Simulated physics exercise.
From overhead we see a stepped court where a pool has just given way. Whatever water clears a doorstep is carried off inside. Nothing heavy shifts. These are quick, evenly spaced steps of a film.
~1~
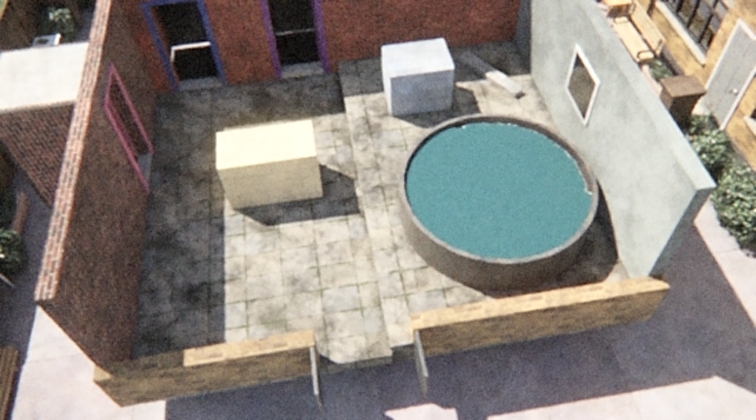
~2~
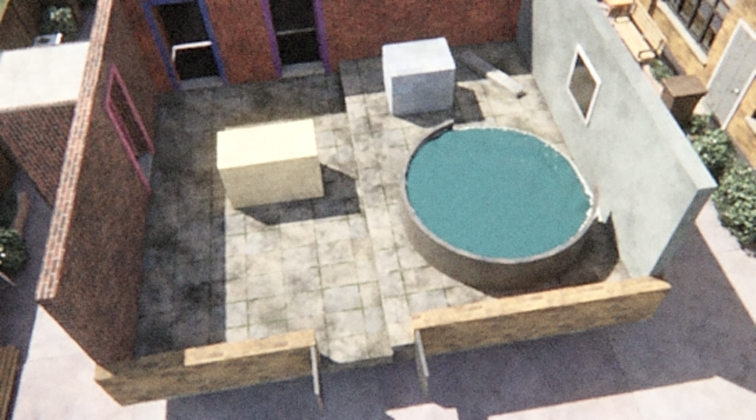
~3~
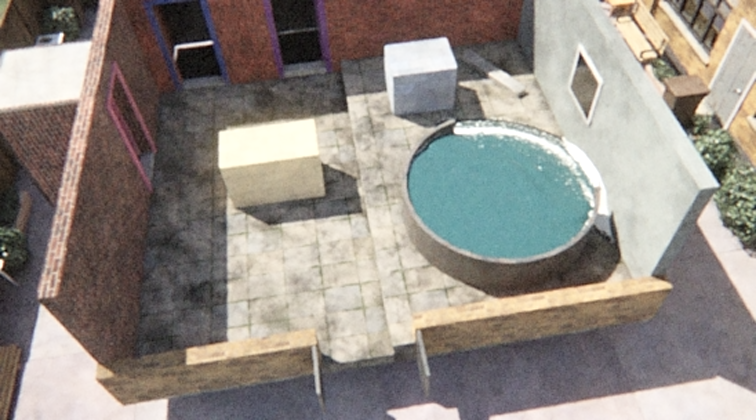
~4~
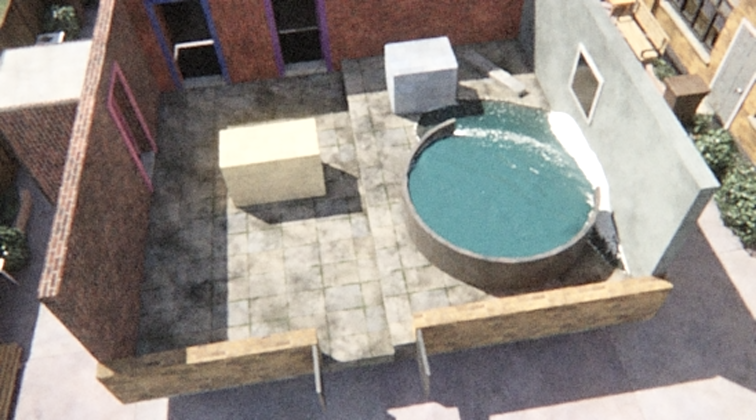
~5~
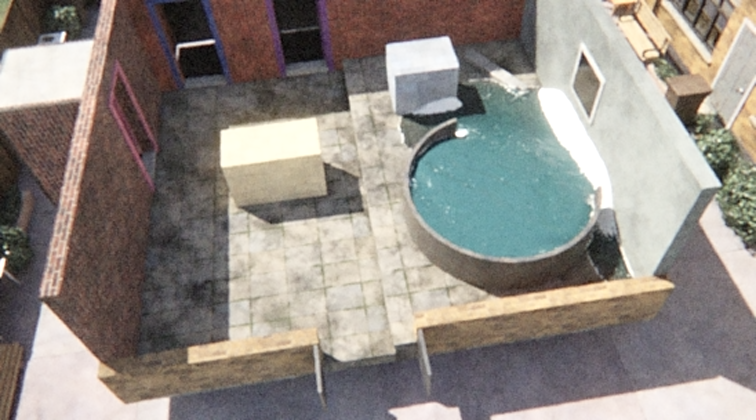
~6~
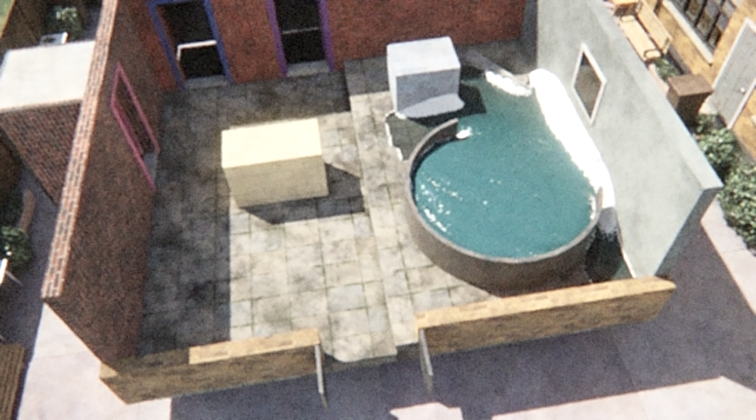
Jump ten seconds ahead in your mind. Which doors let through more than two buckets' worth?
At the end, the pink door counts as over, the blue door counts as over, the purple door counts as not over.
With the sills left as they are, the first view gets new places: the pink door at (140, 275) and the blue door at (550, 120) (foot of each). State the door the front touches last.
Dead last is the door marked pink.
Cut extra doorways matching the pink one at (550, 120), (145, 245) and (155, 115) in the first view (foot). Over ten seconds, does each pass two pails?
Going door by door: The first runs past the limit, the second remains below the limit, the third runs past the limit.
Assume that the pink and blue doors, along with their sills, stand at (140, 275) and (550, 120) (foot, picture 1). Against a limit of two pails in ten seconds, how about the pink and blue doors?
First the pink door, which stays on the safe side, then the blue door, which crosses the line.
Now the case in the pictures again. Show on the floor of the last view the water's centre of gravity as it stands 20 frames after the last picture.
About (459, 136) in the last view.
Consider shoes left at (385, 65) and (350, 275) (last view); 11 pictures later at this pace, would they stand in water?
Submerged, then untouched.
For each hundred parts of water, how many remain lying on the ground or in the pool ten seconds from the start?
About 92 per cent.
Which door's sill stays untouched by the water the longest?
I pick the pink one.
A moment on, water covers 25 % of the floor; the pink door not reached, the blue door not reached, the purple door not reached.
Next, water covers 35 % of the floor; the pink door not reached, the blue door not reached, the purple door not reached.
Then, water covers 65 % of the floor; the pink door not reached, the blue door wet at the sill, nothing in, the purple door wet at the sill, nothing in.
Later, water covers 95 % of the floor; the pink door far over two buckets in, the blue door under two buckets in, the purple door wet at the sill, nothing in.
In the end, water covers 95 % of the floor; the pink door far over two buckets in, the blue door far over two buckets in, the purple door wet at the sill, nothing in.
